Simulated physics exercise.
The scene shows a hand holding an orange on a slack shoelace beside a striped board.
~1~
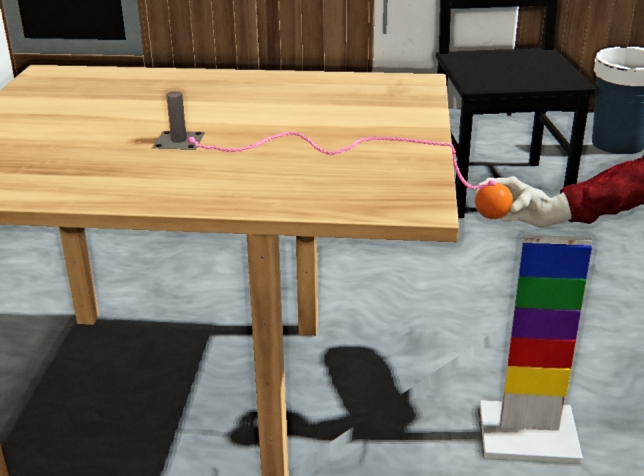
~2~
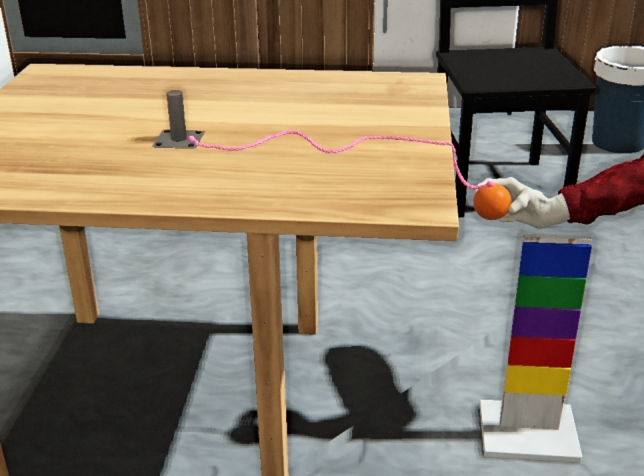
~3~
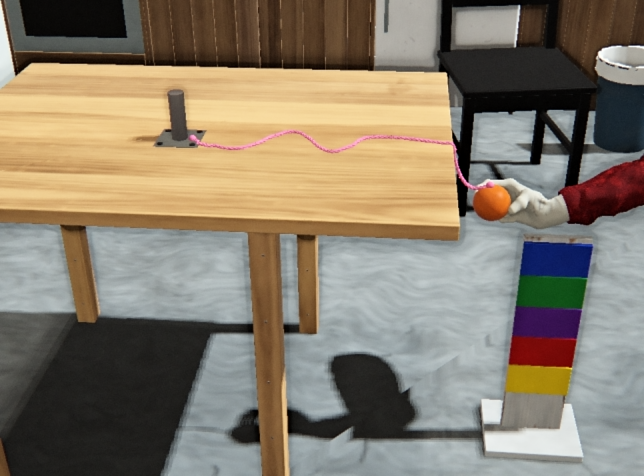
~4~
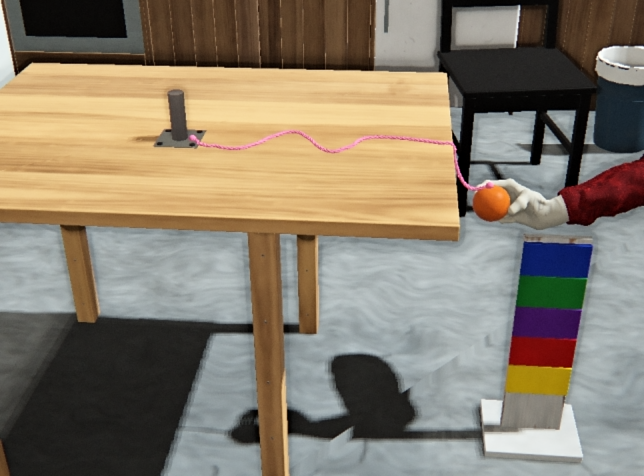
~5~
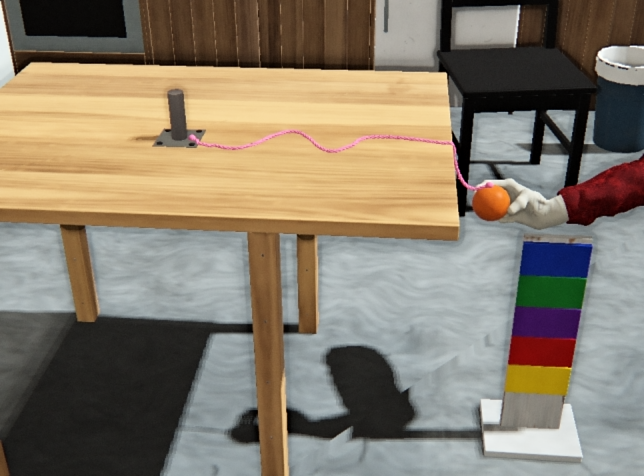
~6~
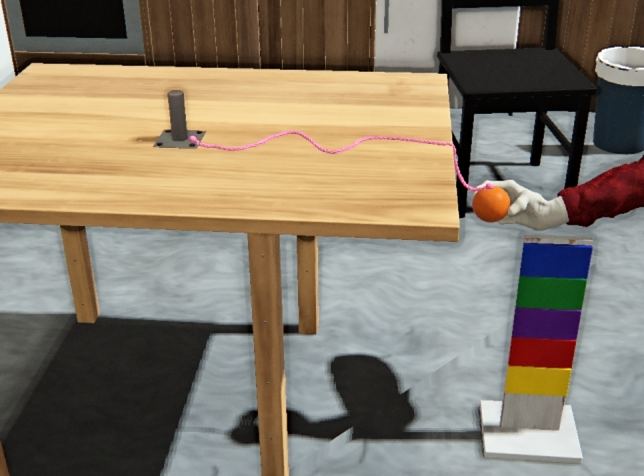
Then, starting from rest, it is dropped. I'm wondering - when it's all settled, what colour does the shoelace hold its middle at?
It's at green.
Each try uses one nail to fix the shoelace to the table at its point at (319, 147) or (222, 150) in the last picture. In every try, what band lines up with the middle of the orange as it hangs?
Blue, then green.
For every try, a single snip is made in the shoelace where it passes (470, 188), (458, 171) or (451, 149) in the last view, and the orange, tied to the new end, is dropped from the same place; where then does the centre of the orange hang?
The pixels are (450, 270), (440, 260) and (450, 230), in the order of the tries.
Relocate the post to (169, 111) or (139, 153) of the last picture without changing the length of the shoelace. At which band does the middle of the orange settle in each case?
Result 1: Blue. Result 2: Blue.
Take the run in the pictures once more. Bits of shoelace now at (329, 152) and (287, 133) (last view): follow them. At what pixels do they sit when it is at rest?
To (381, 145) for the first and to (313, 143) for the second.
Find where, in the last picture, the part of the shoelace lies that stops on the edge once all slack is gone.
The point sits close to (388, 138).
Soon after, orange near (434, 284); level with green.
After that, orange near (441, 287); level with green.
In the end, orange near (445, 288); level with green. Its middle rests at the green band.
